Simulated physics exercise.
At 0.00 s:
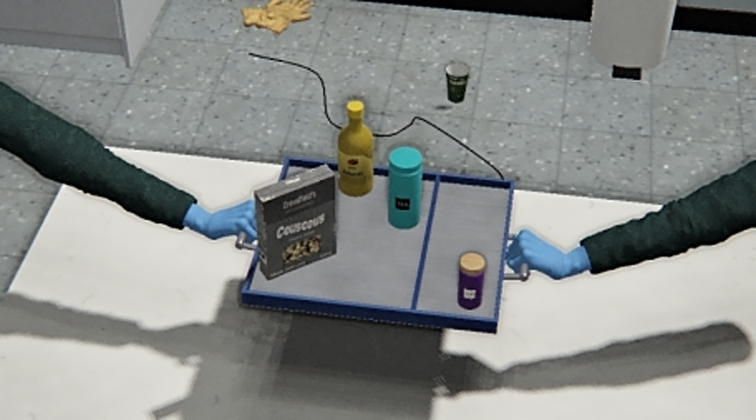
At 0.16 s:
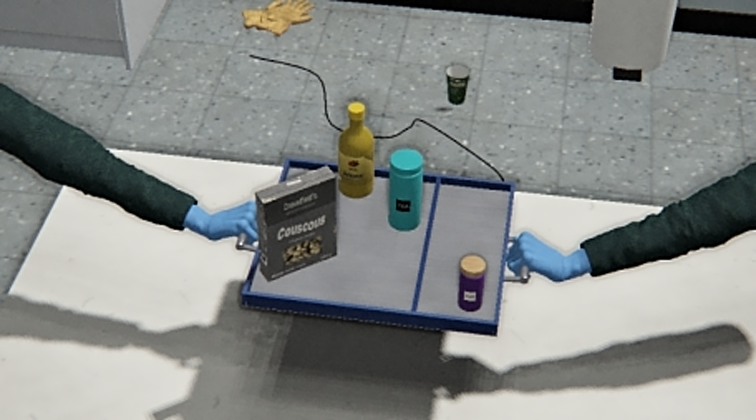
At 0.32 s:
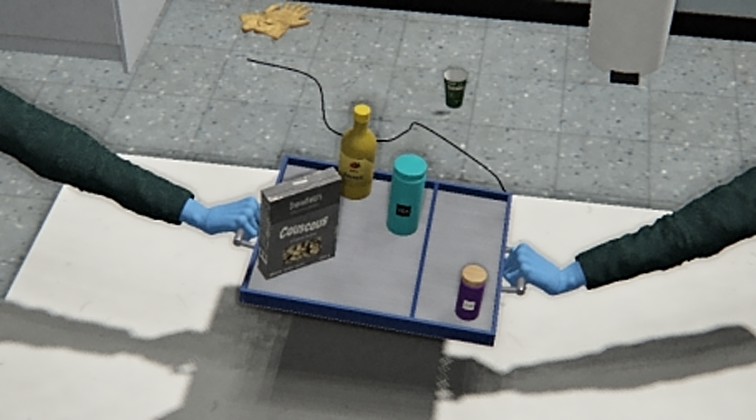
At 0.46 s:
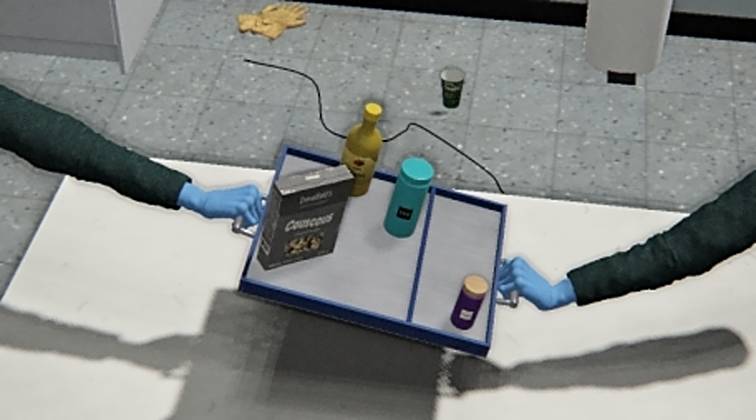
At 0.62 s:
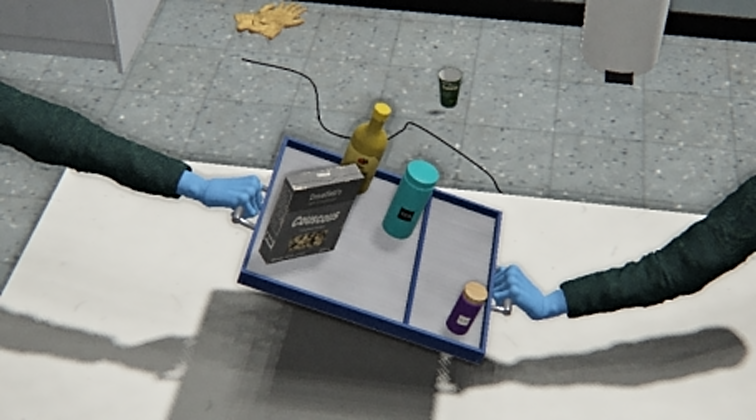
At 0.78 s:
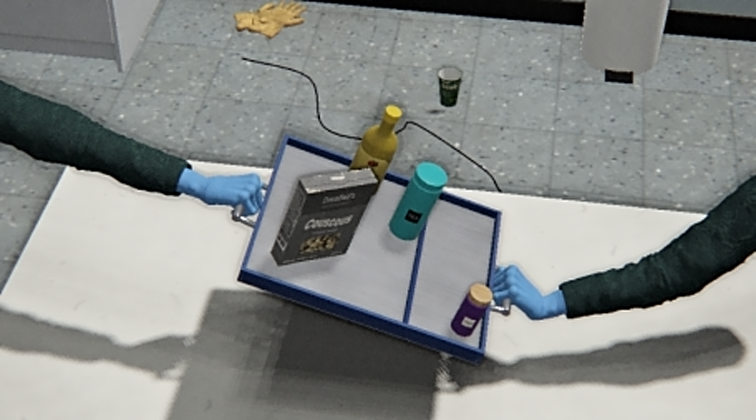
To begin with, two blue-gloved hands hold a blue-rimmed tray level, carrying a grey couscous box, yellow bottle, turquoise jar and purple shaker. The hands then tilt the tray steadily down to the right, and lastly the box and bottle slide a little to the right.
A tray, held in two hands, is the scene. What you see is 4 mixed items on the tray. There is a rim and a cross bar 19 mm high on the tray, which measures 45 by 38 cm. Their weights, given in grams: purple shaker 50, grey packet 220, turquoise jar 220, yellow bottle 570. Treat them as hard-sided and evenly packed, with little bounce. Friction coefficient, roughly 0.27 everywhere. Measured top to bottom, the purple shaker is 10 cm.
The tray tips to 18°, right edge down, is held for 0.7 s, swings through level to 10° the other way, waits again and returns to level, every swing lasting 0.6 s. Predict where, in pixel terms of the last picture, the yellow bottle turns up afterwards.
The yellow bottle should turn up near (468, 185).
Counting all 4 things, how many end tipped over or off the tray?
So, 2 in all.
By 1.08 s, tray tilted 18°, right edge down; yellow bottle 10 cm from its spot near (413, 162); grey packet 11 cm from its spot; purple shaker 3 cm from its spot.
By 1.48 s, tray tilted 17°, right edge down; yellow bottle rocked 74° off its seat near (460, 191); grey packet rocked 26° off its seat; purple shaker 3 cm from its spot.
By 1.78 s, tray tilted 2°, left edge down; yellow bottle on its side near (467, 183); grey packet on its side; purple shaker 3 cm from its spot.
When it is over (3.7 s), lying over on the tray, grey packet and yellow bottle; the other 2 within 5 cm of the start. In the last view, yellow bottle near (468, 185).
